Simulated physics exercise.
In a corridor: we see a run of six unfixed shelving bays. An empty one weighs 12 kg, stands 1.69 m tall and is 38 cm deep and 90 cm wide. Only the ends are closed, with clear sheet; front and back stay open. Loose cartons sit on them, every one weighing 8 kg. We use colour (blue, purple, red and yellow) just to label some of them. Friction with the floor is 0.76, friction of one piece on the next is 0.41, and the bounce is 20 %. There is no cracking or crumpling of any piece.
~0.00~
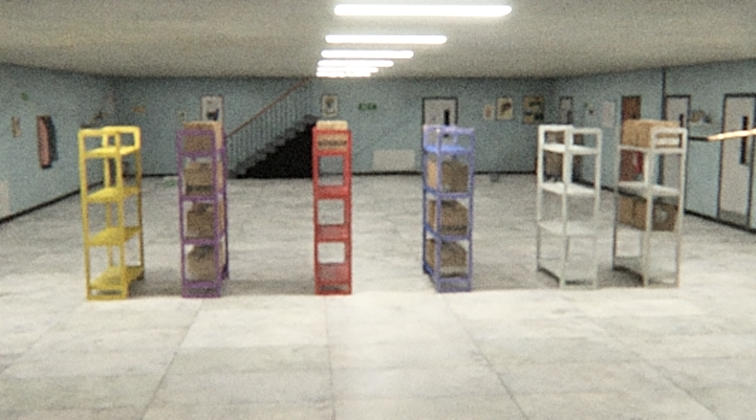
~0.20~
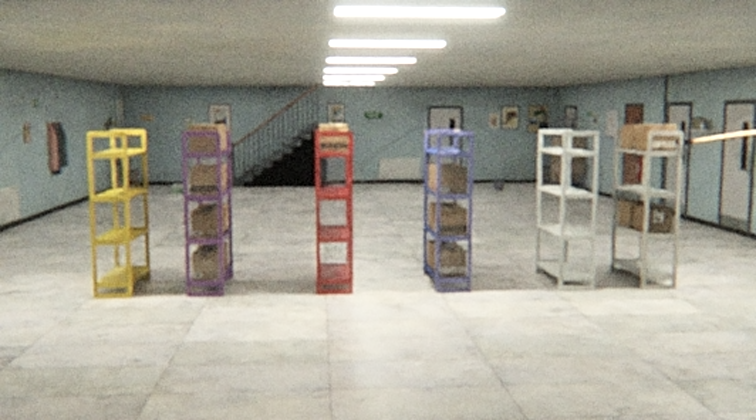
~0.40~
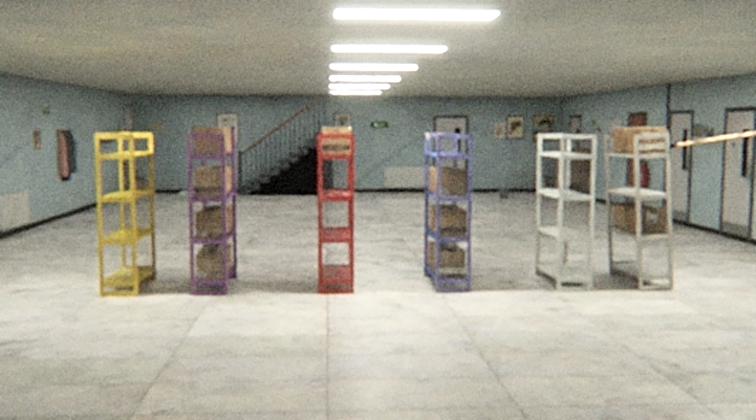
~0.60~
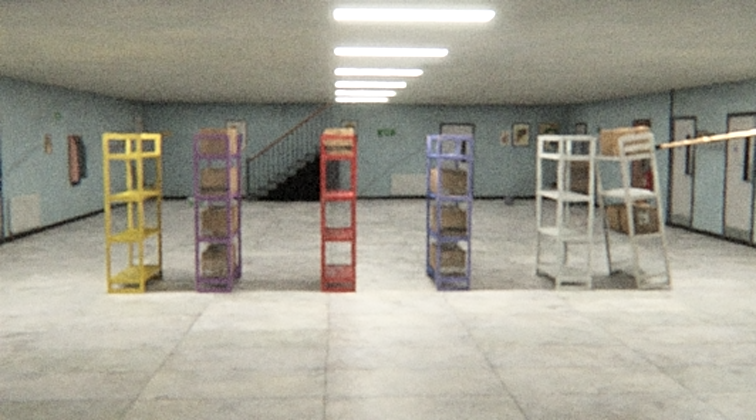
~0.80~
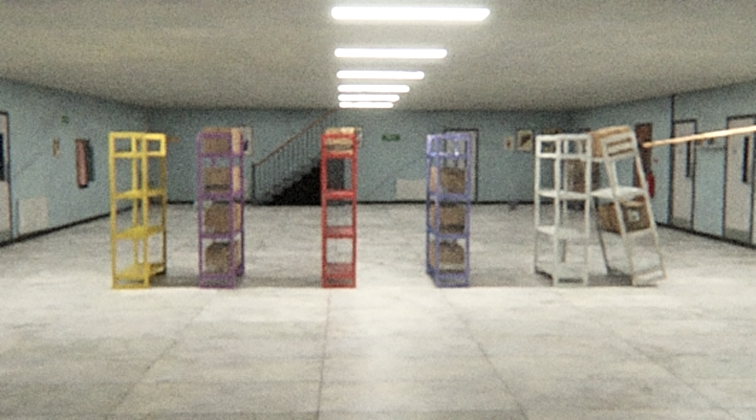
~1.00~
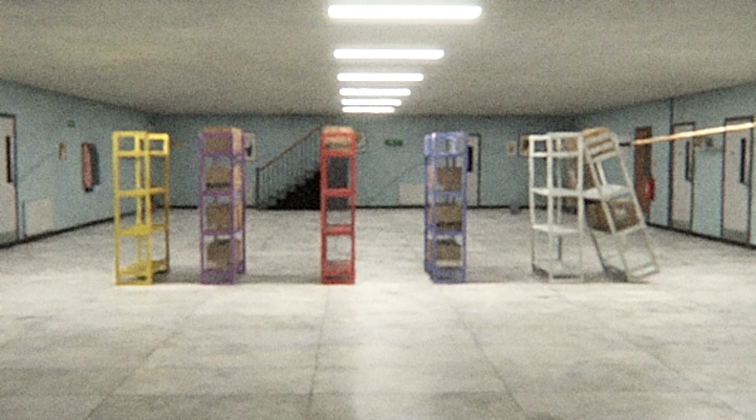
A thin pole slides in from the right toward a row of six open shelving units, seen front-on across a wide, pale-floored hall with blue walls and a staircase behind. From left they are yellow, purple, red, blue, white and grey, several holding brown cartons. The camera drifts round slightly as the pole pushes the grey unit, which tilts left until its top meets the white one.
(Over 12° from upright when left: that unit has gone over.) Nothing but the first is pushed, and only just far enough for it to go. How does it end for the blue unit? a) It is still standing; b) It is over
b, it is over.
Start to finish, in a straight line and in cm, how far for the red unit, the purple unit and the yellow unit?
Net displacement, roughly: Red ~ 100 cm, purple ~ 110 cm, yellow ~ 130 cm.
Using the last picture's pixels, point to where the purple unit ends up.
End point in last frame: Roughly (133, 240).
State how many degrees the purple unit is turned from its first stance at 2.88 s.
0°.
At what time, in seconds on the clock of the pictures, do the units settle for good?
At around 5.5 s.
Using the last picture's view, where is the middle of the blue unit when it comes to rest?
Look near (373, 229) in the last frame.
After 1.96 s, 4 cartons spilt or dropped; 2 of the 5 other units over; blue unit leaning 23°.
After 2.88 s, 8 cartons spilt or dropped; 3 of the 5 other units over; blue unit leaning 58°; red unit leaning 32°.
After 4.22 s, 16 cartons spilt or dropped; 5 of the 5 other units over; blue unit leaning 68°; red unit lying flat.
At rest (5.5 s), 16 cartons spilt or dropped; 5 of the 5 other units over; blue unit leaning 68°; yellow unit lying flat; red unit lying flat. Not one is left standing. As the last picture would show them, middles, blue unit near (373, 229), yellow unit near (45, 263).
